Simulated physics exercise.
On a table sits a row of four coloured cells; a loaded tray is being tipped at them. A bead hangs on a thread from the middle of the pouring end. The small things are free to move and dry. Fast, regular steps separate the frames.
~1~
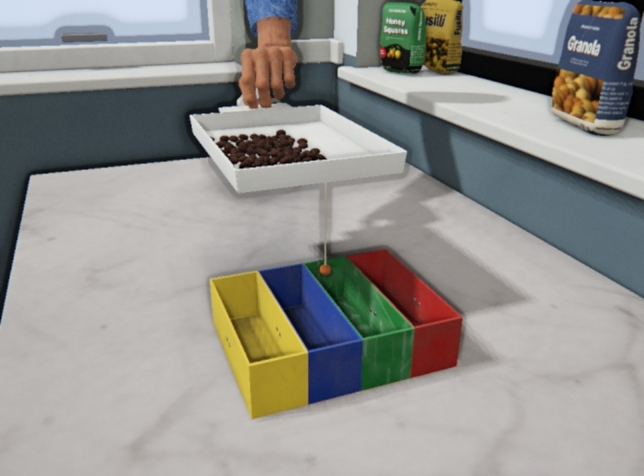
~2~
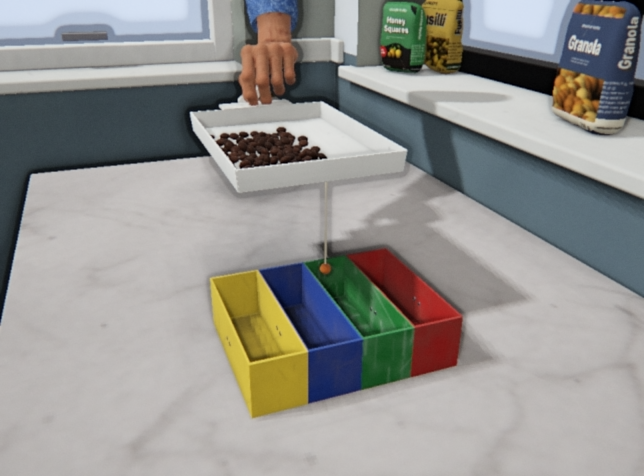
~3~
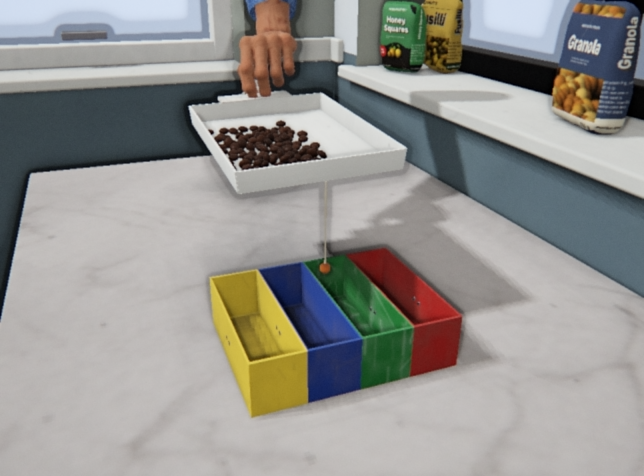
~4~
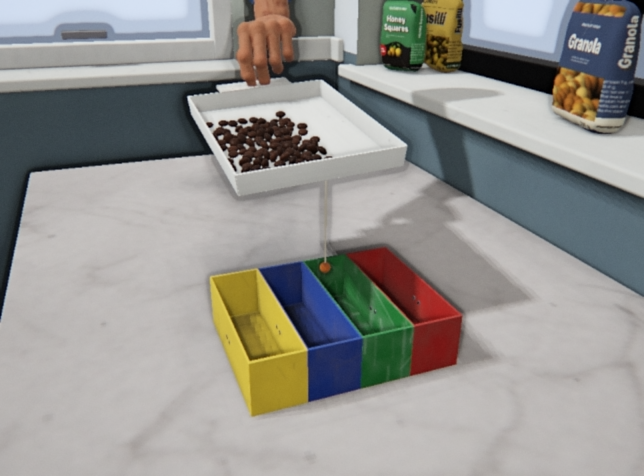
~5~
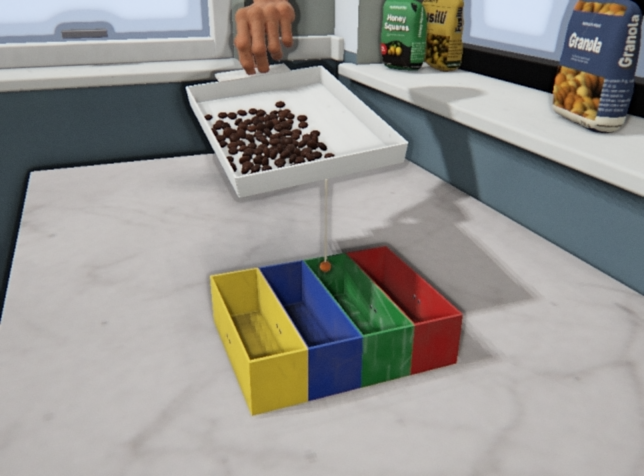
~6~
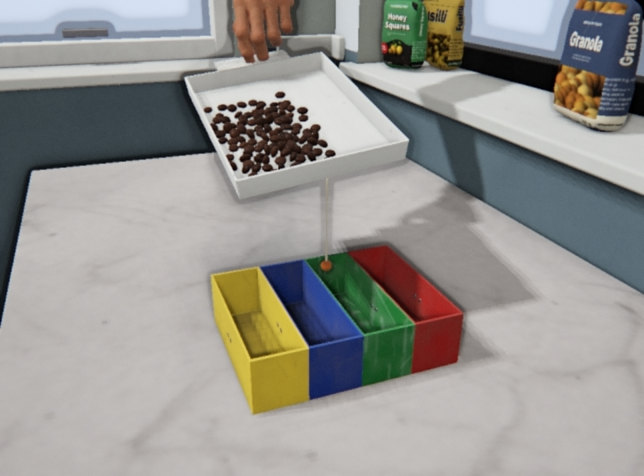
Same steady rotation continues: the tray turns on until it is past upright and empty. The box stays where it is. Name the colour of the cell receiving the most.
That is the yellow one.
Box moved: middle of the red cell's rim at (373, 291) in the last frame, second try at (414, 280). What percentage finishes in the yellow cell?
It comes to roughly 30 per cent in one try and roughly 80 per cent in the next.
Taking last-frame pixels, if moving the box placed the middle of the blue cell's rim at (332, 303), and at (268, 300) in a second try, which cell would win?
Taking the two placings in order, you'd get that yellow cell and then blue.
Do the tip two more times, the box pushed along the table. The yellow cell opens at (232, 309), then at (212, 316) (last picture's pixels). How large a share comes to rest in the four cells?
First case: Some 100 %; second case: Some 100 %.
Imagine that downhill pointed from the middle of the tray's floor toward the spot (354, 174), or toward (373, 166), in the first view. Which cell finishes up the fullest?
The cell in red, then the red cell.
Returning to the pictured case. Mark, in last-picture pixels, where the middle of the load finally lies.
Last view, resting centre - approx. (256, 346).
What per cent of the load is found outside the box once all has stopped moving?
Estimate: Around 0 percent.
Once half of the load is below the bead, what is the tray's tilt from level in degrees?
My estimate is some 95 degrees.
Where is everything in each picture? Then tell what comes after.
In the first picture, corners of the pouring end (237, 169) and (404, 151), level; middle of the load (275, 154), flat chocolate drops; bead on its thread (325, 269); yellow cell (279, 380); blue cell (335, 367); green cell (387, 354); red cell (436, 343).
In the second picture, corners of the pouring end (238, 169) and (404, 150), level; middle of the load (275, 152).
In the third picture, corners of the pouring end (237, 171) and (404, 148), tipped barely, lowest at the left corner; middle of the load (274, 149).
In the fourth picture, corners of the pouring end (237, 174) and (404, 145), tipped a little, lowest at the left corner; middle of the load (274, 144).
In the fifth picture, corners of the pouring end (237, 176) and (405, 142), tipped a little, lowest at the left corner; middle of the load (274, 139).
In the sixth picture, corners of the pouring end (238, 179) and (406, 139), tipped clearly, lowest at the left corner; middle of the load (274, 135); yellow cell (280, 376); blue cell (336, 363); green cell (388, 350); red cell (437, 339).
Just after the last frame, tray tipped steeply; every one on the tray.
A moment on, tray tipped right over; roughly a third on the tray; roughly a third in the yellow cell; about a tenth in the blue cell; roughly a quarter falling or outside the box.
Further on, tray tipped past a quarter turn; just a few on the tray; the larger part in the yellow cell; about a tenth in the blue cell; just a few in the green cell; just a few falling or outside the box.
When it is over, tray tipped past a quarter turn; just a few on the tray; the larger part in the yellow cell; about a tenth in the blue cell; just a few in the green cell; not one in the red cell; just a few outside the box.
